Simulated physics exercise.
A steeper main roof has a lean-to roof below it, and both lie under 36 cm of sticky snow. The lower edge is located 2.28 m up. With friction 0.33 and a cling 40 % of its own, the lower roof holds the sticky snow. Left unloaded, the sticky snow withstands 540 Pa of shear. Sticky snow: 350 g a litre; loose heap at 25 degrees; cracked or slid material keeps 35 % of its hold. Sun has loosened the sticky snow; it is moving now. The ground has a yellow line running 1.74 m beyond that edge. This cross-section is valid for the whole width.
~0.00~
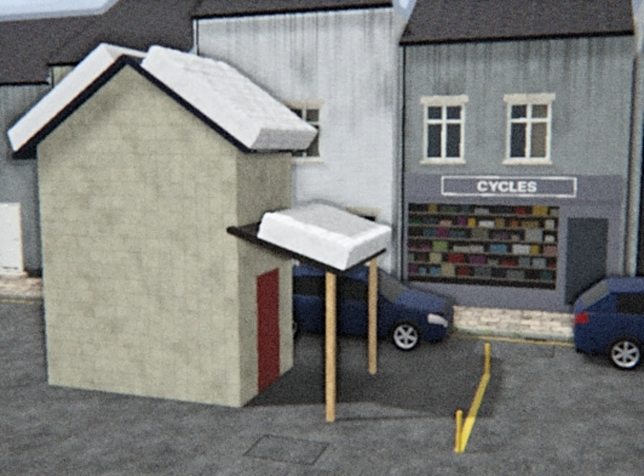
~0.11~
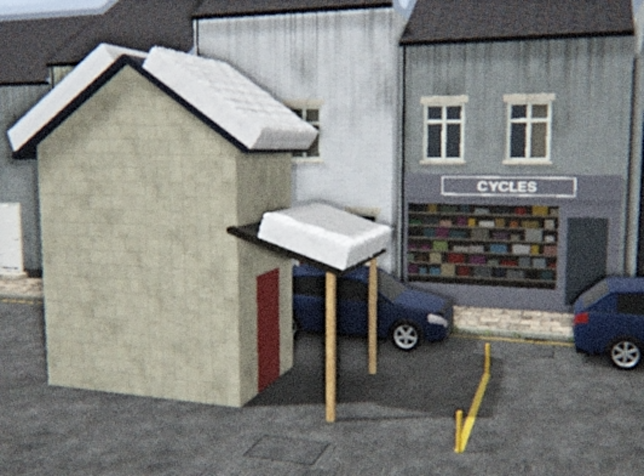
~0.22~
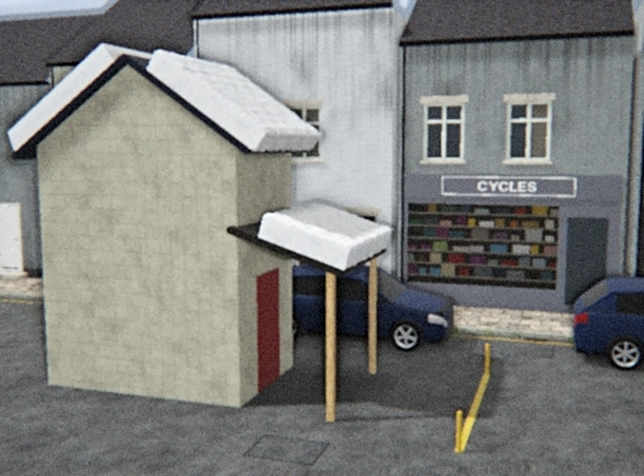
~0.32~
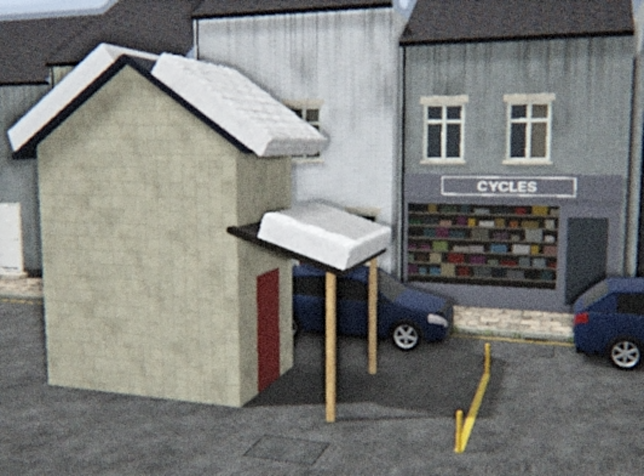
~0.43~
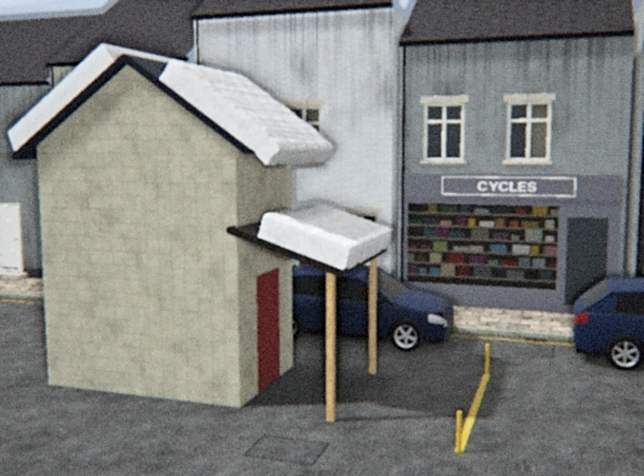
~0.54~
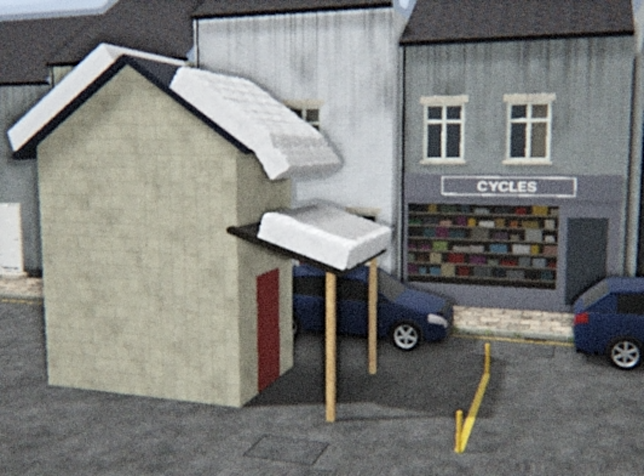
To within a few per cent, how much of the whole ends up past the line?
I would say 43 per cent of it.
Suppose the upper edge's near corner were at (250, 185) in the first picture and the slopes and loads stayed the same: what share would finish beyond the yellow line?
It would then be around 40 percent.
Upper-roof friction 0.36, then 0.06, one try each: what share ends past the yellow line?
Respectively 40 percent and 45 percent.
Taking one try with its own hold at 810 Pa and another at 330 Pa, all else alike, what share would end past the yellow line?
In order: Around 40 % and around 45 %.
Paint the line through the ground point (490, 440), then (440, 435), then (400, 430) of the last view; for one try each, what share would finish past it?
Respectively 35, 50 and 65 percent would end past it.
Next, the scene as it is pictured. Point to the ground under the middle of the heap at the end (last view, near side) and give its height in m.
Middle around (490, 440); height roughly 0.3 m.
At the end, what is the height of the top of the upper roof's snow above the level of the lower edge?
Height above lower edge: Approx. 0.7 m.
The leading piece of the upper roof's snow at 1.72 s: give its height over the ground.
0.0 m or thereabouts.
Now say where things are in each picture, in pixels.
Leading edge of the sticky snow at (250, 130), in the first picture.
Leading edge of the sticky snow at (252, 131), its middle shifted 2.4 cm, 1 % of it past the upper edge, in one piece, in the second picture.
Leading edge of the sticky snow at (255, 134), its middle shifted 9.4 cm, 4 % of it past the upper edge, in one piece, in the third picture.
Leading edge of the sticky snow at (261, 139), its middle shifted 21 cm, 10 % of it past the upper edge, in one piece, in the fourth picture.
Leading edge of the sticky snow at (269, 151), its middle shifted 37 cm, 18 % of it past the upper edge, cracking, in the fifth picture.
Leading edge of the sticky snow at (280, 152), its middle shifted 58 cm, 28 % of it past the upper edge, cracking, in the sixth picture.
After 1.08 s, none is below the lower edge and 0 % is past the line.
After 1.72 s, 69 % is below the lower edge and 14 % is past the line.
After 2.36 s, 71 % is below the lower edge and 43 % is past the line.
After 3.00 s, 71 % is below the lower edge and 43 % is past the line.
After 3.10 s, at the end, 71 % is below the lower edge and 43 % is past the line.
